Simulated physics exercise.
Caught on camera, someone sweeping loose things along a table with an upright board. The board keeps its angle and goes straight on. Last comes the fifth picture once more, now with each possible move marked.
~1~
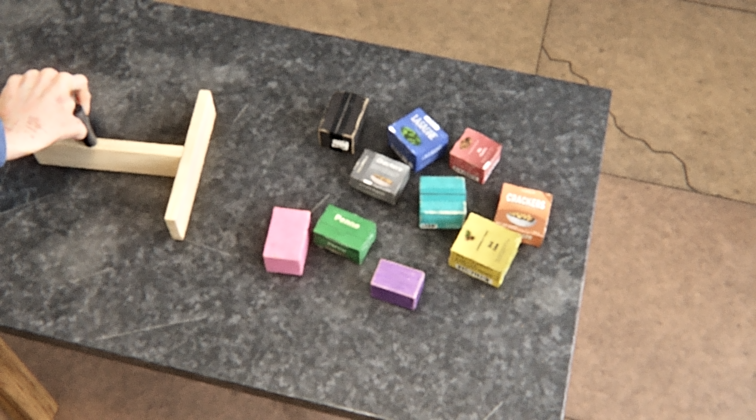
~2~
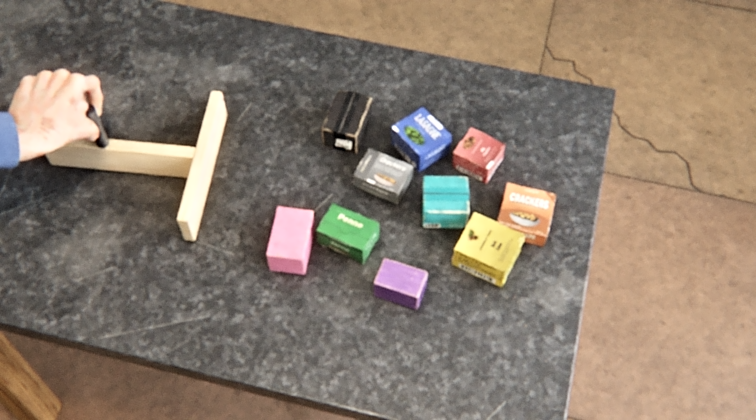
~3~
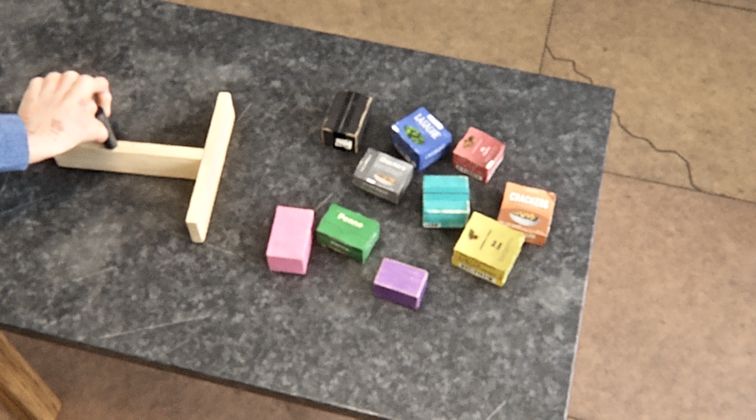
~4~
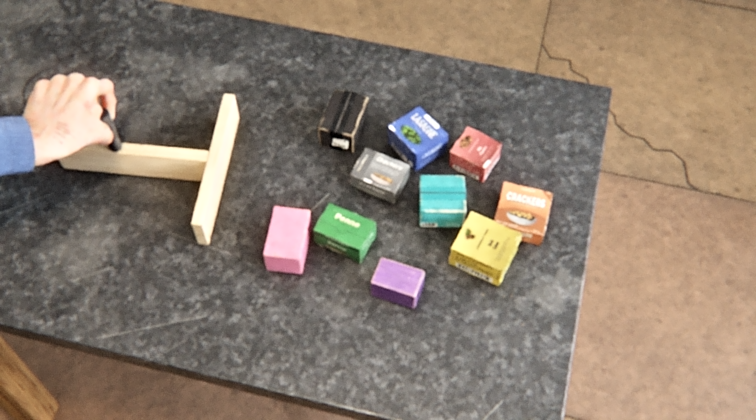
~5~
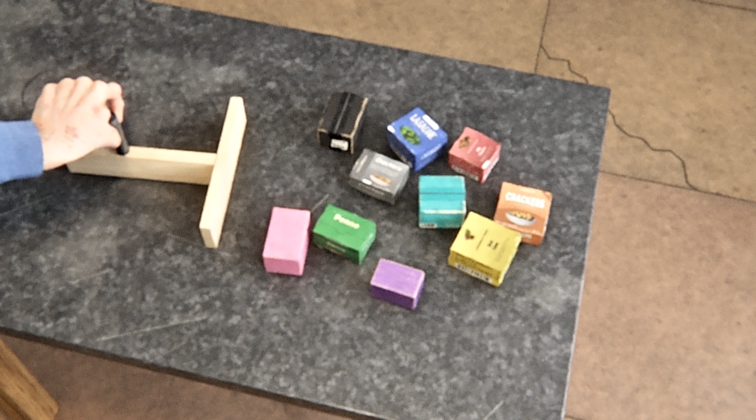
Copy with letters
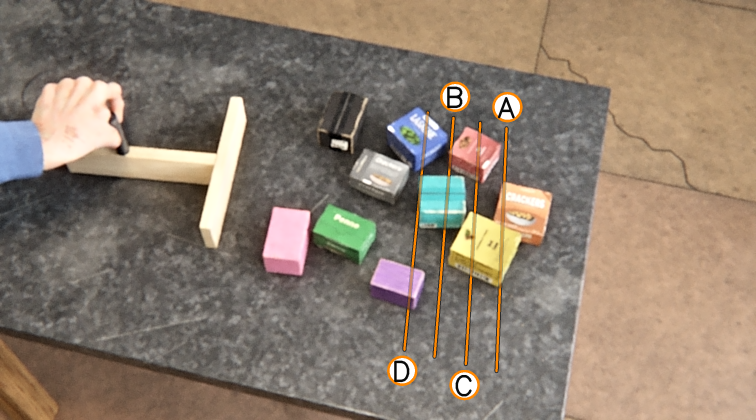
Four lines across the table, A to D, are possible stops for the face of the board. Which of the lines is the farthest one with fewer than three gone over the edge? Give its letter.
As far as mark A.
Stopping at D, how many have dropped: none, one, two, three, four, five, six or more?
By then, none.
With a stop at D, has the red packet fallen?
No.
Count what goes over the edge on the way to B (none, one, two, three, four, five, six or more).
The count is none.
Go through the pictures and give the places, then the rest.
The first frame shows purple block (398, 284); orange box (522, 215); pink block (288, 241).
The second frame shows board (200, 153); red packet (479, 155).
The third frame shows board (209, 154); turquoise box (445, 202).
The fourth frame shows board (214, 156); yellow packet (485, 249).
The fifth frame shows board (221, 160); black box (343, 122); purple block (398, 284); orange box (521, 214).
On the marked copy, A at (502, 240); B at (445, 228); C at (474, 234); D at (417, 222).
With A. Early on, board (320, 180); black box (353, 120); pink block (336, 251).
Further on, board (421, 201); yellow packet (542, 260); orange box (547, 212).
At the end, board (501, 218); yellow packet over the edge; orange box (592, 202); one fallen.
As for the rest, B is within the limit but short; C is within the limit but short; D is within the limit but short.
